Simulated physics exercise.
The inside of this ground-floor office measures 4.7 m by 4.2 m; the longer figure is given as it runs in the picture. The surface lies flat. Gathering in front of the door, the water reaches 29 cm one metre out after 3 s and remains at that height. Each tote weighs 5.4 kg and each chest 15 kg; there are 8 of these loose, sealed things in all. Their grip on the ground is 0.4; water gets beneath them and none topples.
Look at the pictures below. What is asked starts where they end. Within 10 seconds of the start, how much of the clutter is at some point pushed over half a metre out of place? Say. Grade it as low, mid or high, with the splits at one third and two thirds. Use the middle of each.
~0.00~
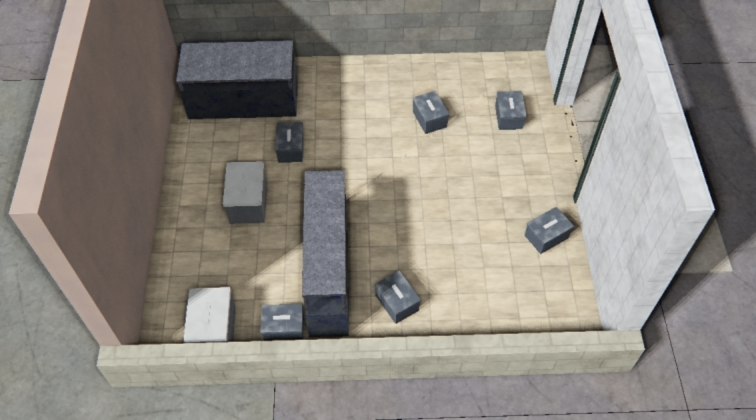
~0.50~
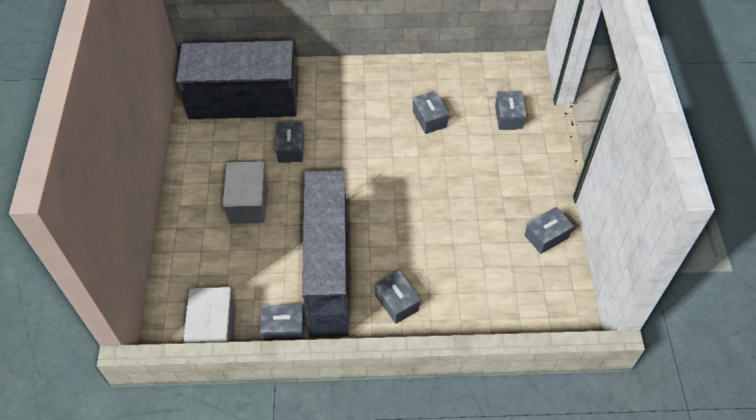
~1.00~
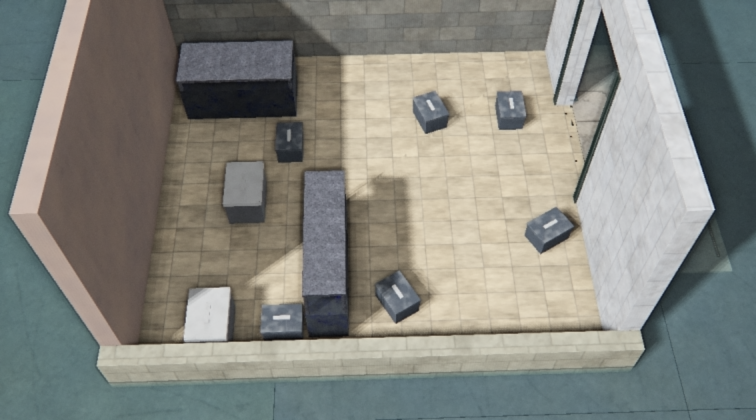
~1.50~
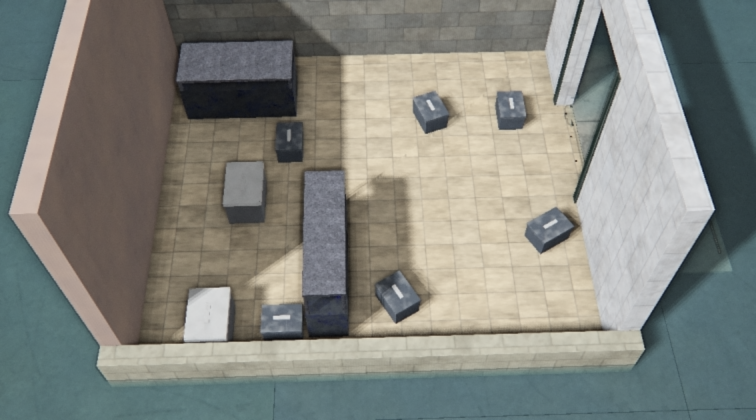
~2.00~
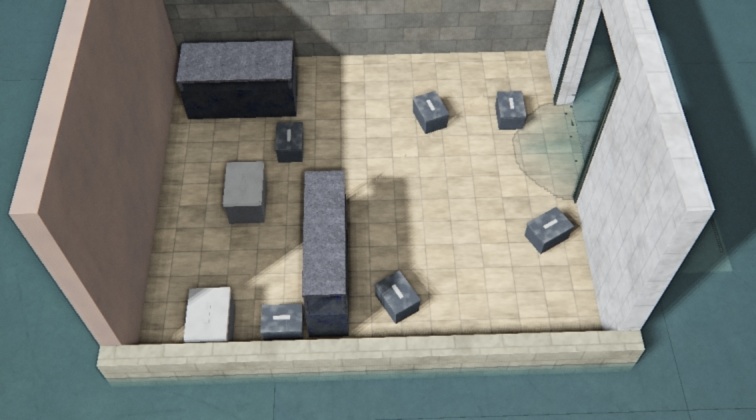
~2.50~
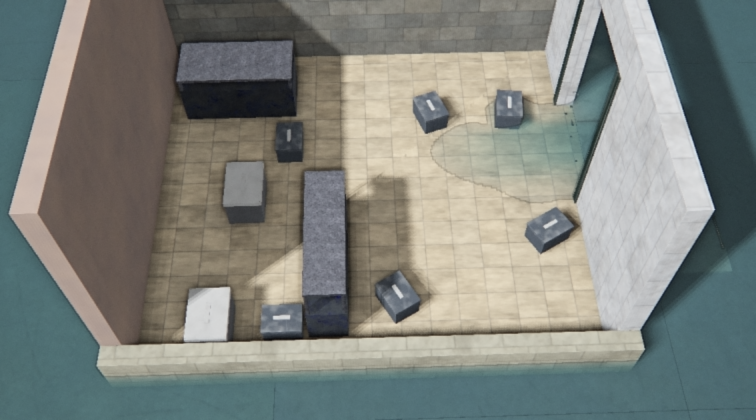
Grade: High, two thirds or more.
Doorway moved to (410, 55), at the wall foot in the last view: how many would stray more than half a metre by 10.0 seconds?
Then it comes to 7 of them.
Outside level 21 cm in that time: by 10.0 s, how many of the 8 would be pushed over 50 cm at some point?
In that case the number is 5.
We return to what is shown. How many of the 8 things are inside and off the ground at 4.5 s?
At that point I count 2.
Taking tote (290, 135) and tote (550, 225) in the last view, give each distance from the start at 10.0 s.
The first is 140 cm from its start, the second 100 cm.
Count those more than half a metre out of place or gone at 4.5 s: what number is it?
By my reckoning, 3.
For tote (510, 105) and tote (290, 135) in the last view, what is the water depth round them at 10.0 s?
I'd put it at 19 cm and 22 cm respectively.
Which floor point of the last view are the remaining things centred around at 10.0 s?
Roughly at (295, 189).
After 3.5 s 1 of 8 are over 50 cm from their spots; 0 afloat.
After 4.5 s 3 of 8 are over 50 cm from their spots; 2 afloat.
After 7.0 s 5 of 8 are over 50 cm from their spots; 5 afloat.
After 10.0 s 8 of 8 are over 50 cm from their spots, and 8 have been at some point; 8 afloat.
